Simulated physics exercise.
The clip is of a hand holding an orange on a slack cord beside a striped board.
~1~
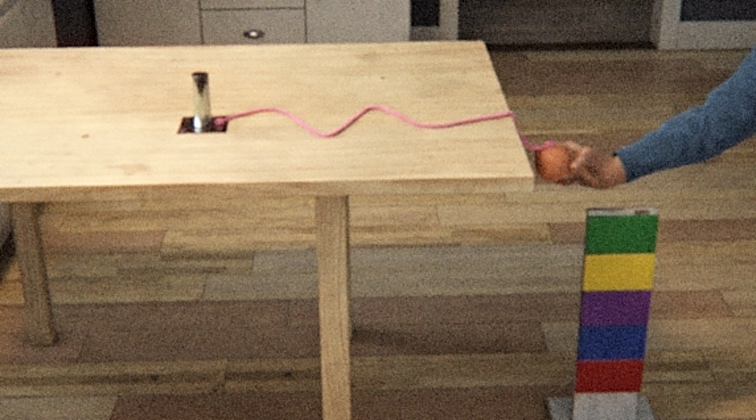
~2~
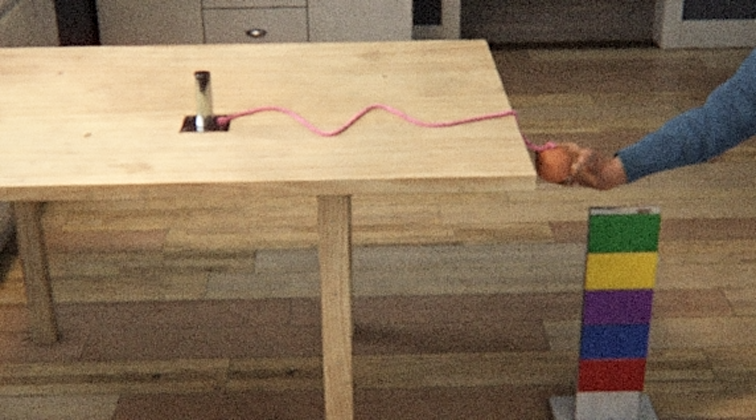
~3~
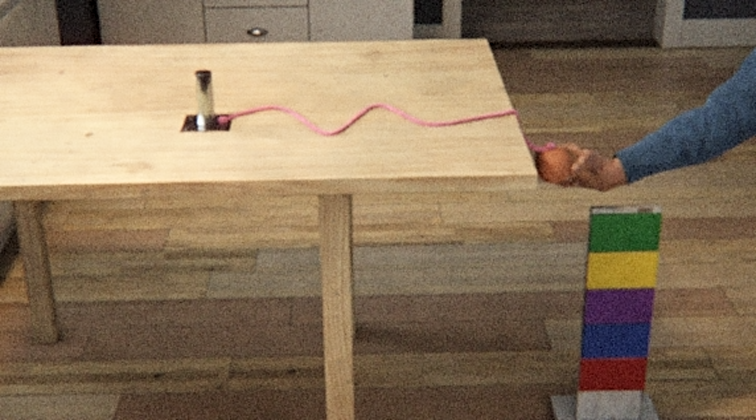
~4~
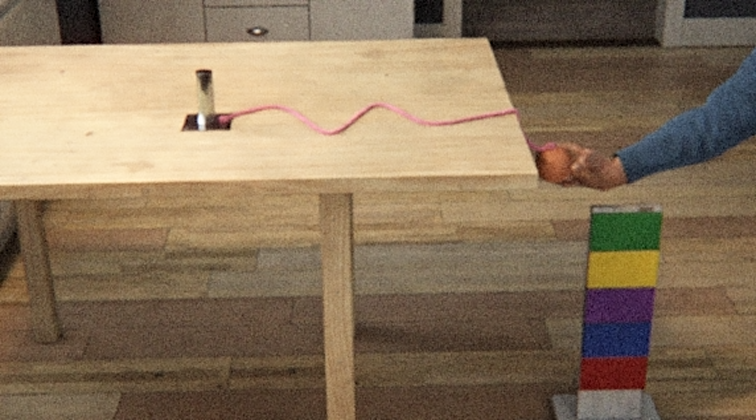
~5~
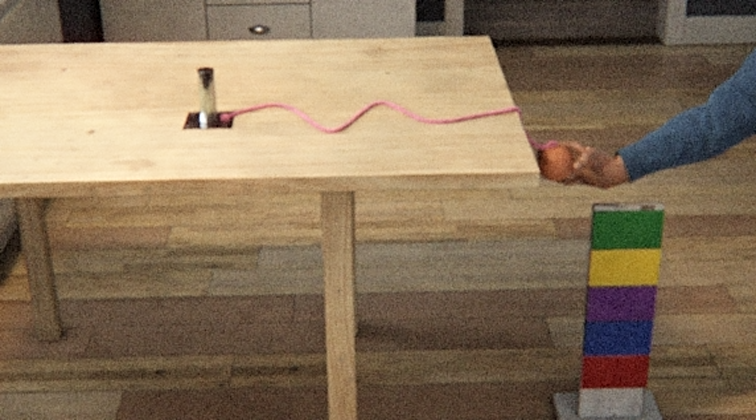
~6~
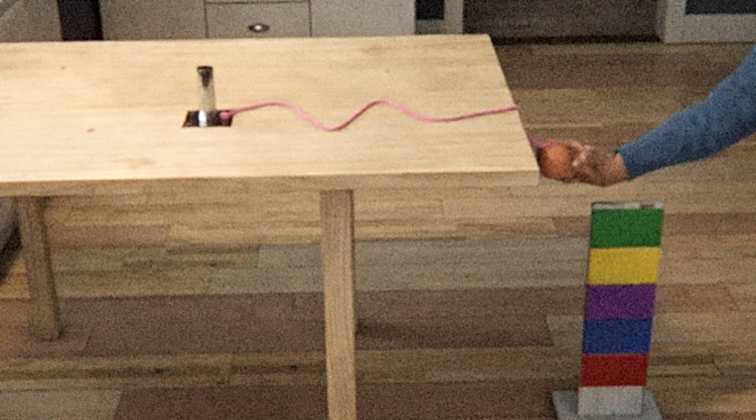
Almost nothing moves except the view itself, which shifts very slightly, while a hand at the end of a blue sleeve holds an orange just off the right edge of a pale wooden table. The room has a plank floor and pale cabinets behind, seen from slightly above. A slack pink cord winds from a short metal post leftward on the tabletop, and a green, yellow, purple, blue and red striped board stands below the hand.
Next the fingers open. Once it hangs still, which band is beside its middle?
Its centre hangs level with the purple band.
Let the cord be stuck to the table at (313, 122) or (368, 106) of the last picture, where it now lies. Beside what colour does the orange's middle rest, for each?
It would be yellow; green.
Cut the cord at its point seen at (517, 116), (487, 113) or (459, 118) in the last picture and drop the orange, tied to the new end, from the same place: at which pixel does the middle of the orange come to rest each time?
In that order: (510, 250), (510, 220) and (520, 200).
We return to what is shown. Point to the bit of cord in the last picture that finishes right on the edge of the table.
The one at (404, 109).
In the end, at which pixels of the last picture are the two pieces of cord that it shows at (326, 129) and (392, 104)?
The first at (382, 114), the second at (497, 112).
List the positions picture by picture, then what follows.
In the first frame, orange (553, 163); green (623, 236); yellow (619, 273); purple (616, 309); blue (613, 344); red (610, 377).
In the second frame, orange (554, 164); cord through (254, 111) (309, 126) (356, 118) (408, 118) (488, 117).
In the third frame, orange (553, 165).
In the fourth frame, orange (554, 164); cord through (256, 110) (311, 125) (358, 116) (409, 117) (489, 116).
In the fifth frame, orange (555, 163).
In the sixth frame, orange (555, 161); cord through (257, 106) (312, 121) (359, 112) (410, 113) (490, 112).
Early on, orange near (544, 276); level with yellow.
Midway, orange near (486, 310); level with purple.
Near the end, orange near (522, 304); level with purple.
Finally, orange near (511, 307); level with purple. Its middle rests at the purple band.
